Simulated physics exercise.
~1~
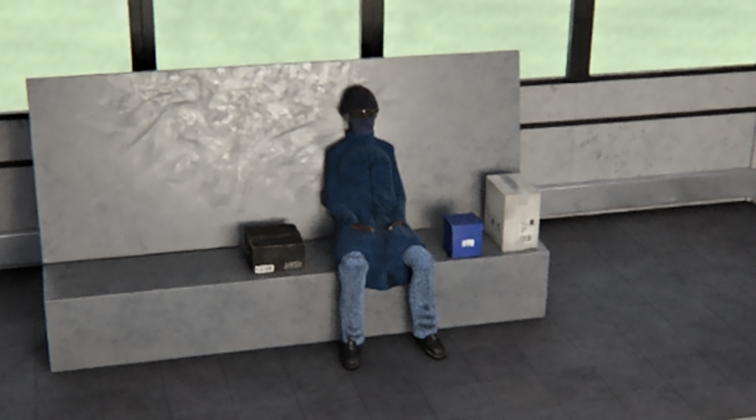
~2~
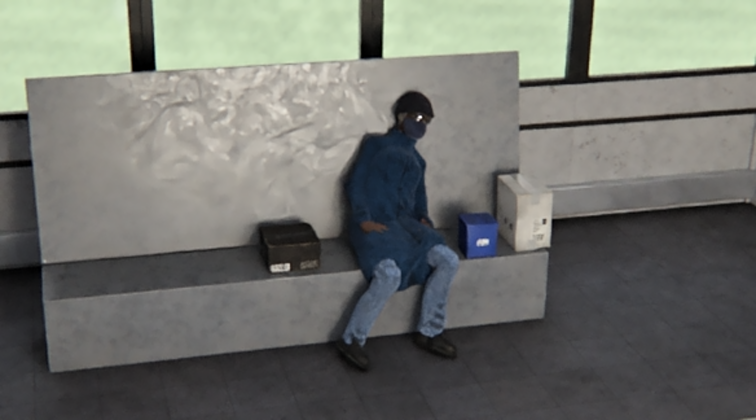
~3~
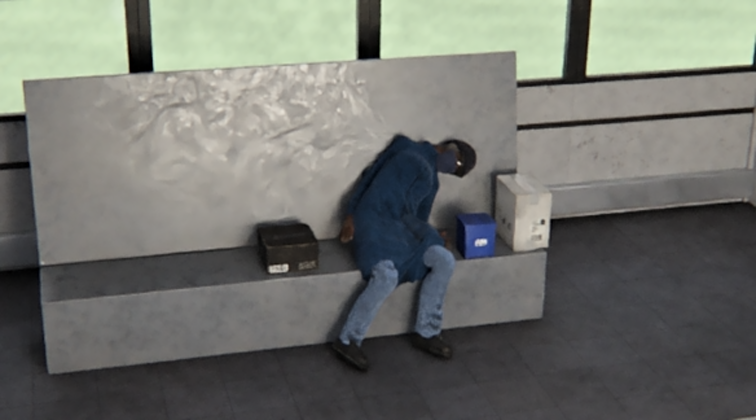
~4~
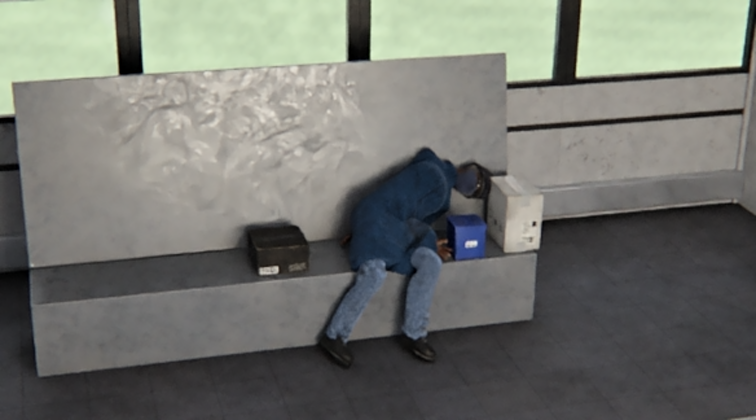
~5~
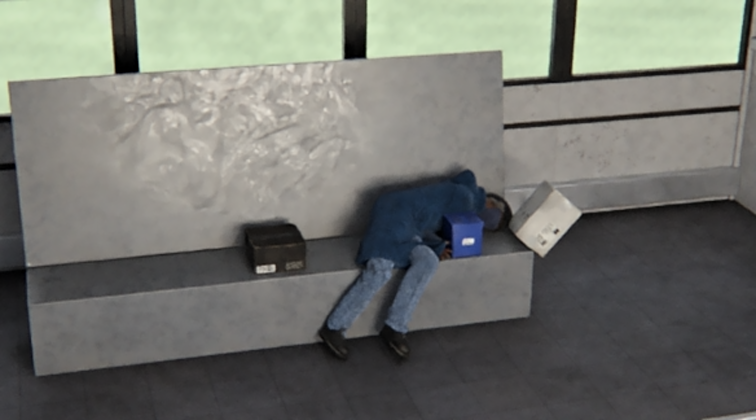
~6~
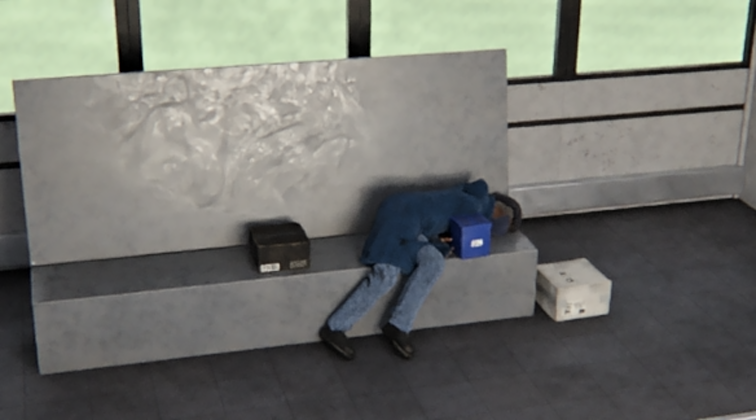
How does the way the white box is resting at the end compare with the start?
At the start the white box stands upright on the right part of the bench, and at the end it lies on its side on the floor.
